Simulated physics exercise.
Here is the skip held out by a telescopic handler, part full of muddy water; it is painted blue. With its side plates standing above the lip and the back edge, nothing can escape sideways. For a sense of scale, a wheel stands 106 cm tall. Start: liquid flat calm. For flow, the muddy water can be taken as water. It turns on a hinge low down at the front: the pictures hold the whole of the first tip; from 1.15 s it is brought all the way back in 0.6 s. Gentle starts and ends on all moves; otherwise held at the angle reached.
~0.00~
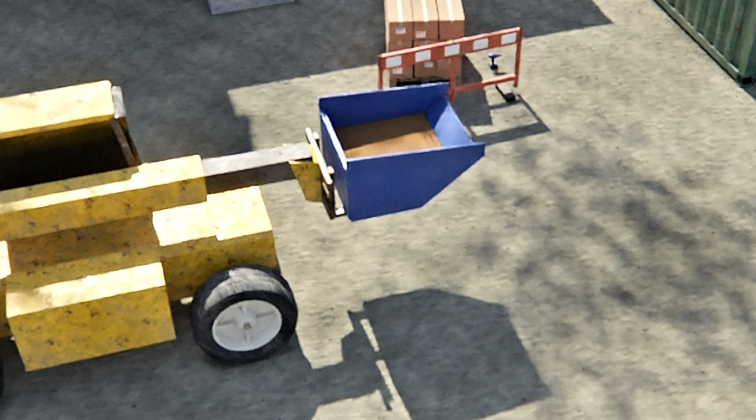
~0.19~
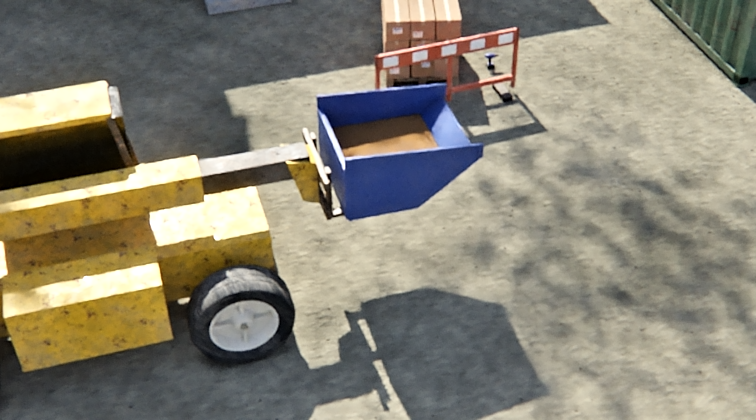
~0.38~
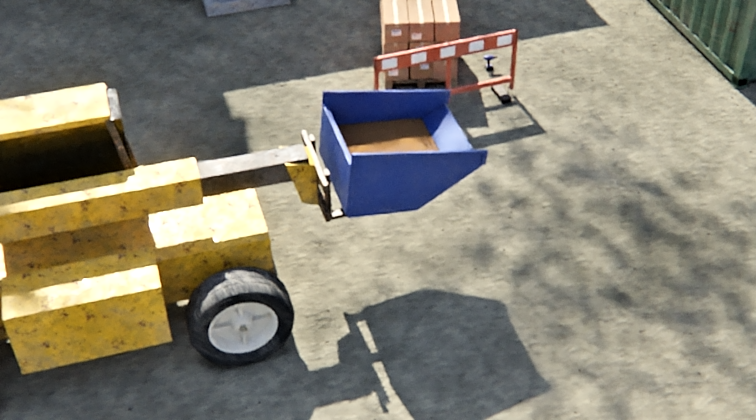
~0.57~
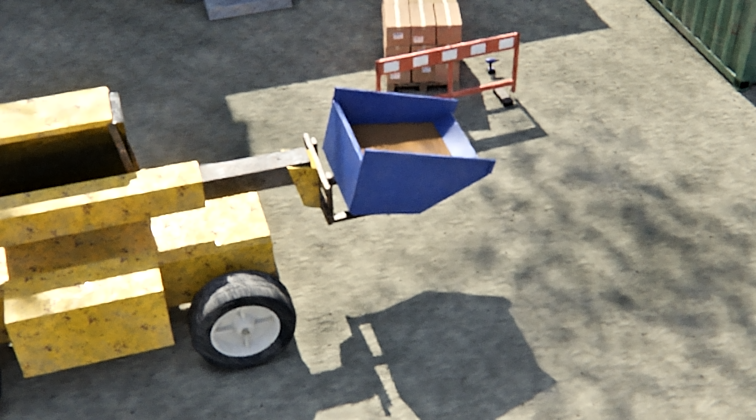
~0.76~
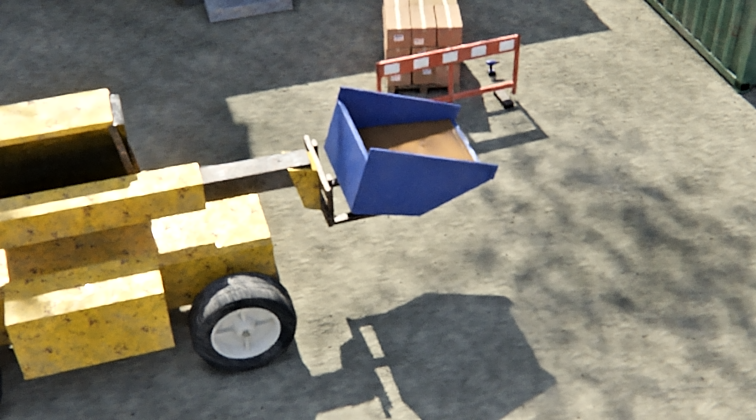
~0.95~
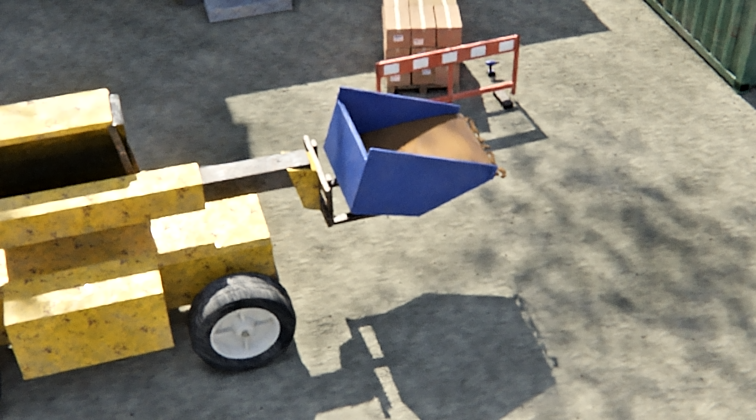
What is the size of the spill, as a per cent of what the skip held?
About 28 per cent.
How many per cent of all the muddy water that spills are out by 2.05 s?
Some 80 percent has come out by that time.
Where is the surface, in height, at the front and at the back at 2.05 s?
Front 20 cm and back 44 cm.
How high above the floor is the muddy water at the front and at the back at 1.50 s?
Front 28 cm, back 6 cm.
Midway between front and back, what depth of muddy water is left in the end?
16 cm.
Then, 1.50 s in, the skip is at 6° forwards, the surface stands 28 cm on the front, 5 cm on the back; the loss stands at 21 per cent, over the front.
Then, 2.05 s in, the surface stands 21 cm on the front, 44 cm on the back; the loss stands at 23 per cent, over the front.
Then, 2.55 s in, the surface stands 22 cm on the front, 32 cm on the back; the loss stands at 23 per cent, over the front.
Then, 4.64 s in, the loss stands at 28 per cent, over the front, 88 of 319 litres.
